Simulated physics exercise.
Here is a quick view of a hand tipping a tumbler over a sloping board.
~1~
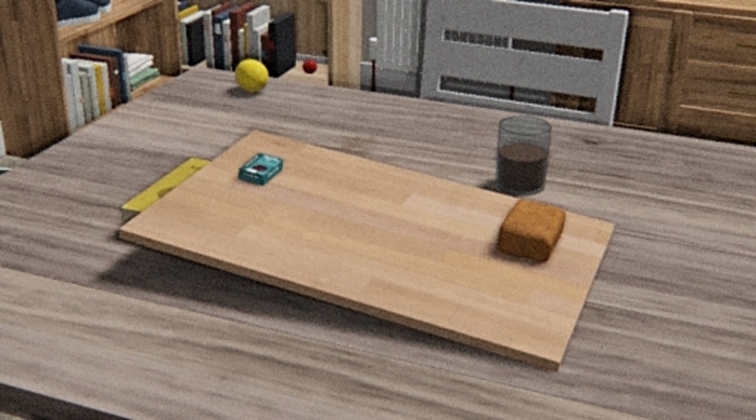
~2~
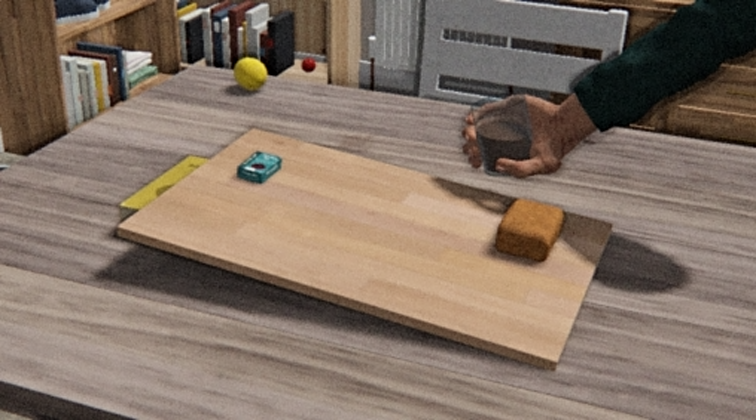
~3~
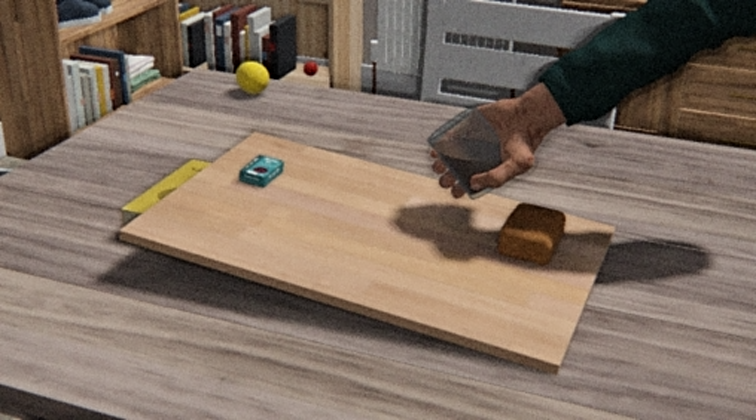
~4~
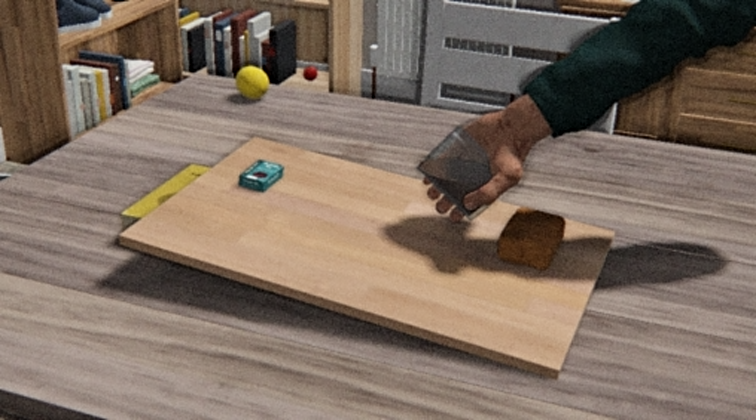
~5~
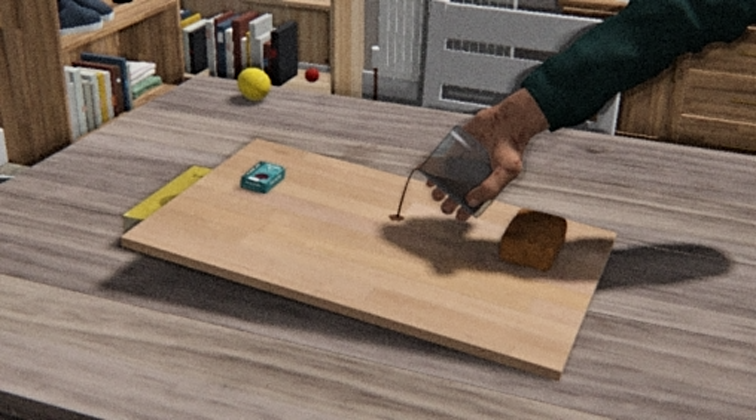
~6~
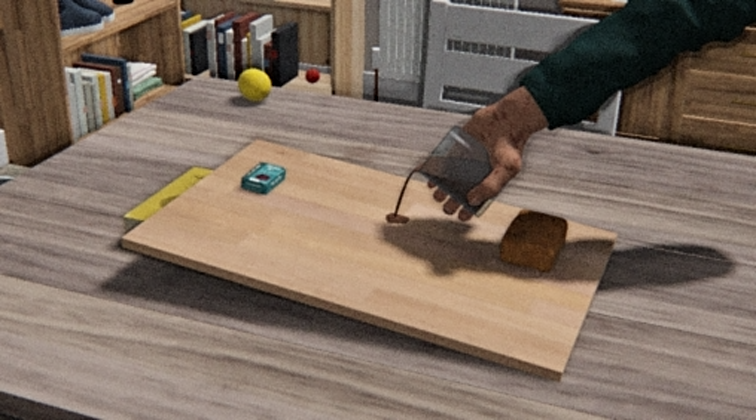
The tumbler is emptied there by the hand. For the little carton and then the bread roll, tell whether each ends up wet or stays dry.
Little carton: Stays dry; bread roll: Ends up wet.
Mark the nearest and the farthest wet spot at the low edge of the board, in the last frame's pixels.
It begins at (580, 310) and ends at (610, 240).
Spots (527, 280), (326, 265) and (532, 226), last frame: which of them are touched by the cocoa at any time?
Going in order, the first is covered by the spill, the second out of reach, and the third covered by the spill.
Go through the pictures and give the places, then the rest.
The board slopes down to the right; tumbler (523, 154) about half full; little carton (261, 169); bread roll (532, 230), in the first picture.
Tumbler about half full, surface at (504, 132); little carton (259, 167), in the second picture.
Tumbler (471, 151) tipped 40° with all of its load; bread roll (532, 233), in the third picture.
The board slopes down to the right; tumbler (462, 172) tipped 50° with all of its load; little carton (261, 175), in the fourth picture.
The first of it lands; tumbler (464, 171) tipped 55° with all of its load; bread roll (534, 239), in the fifth picture.
The first of it lands; tumbler (464, 170) tipped 60° with all of its load; little carton (264, 178); bread roll (534, 240), in the sixth picture.
Soon after, it runs down to the right; the little carton is dry; the bread roll is dry.
Later, it runs down to the right and off the end; the little carton is dry; the bread roll is wet.
In the end, it runs down to the right and off the end; the little carton is dry; the bread roll is wet.
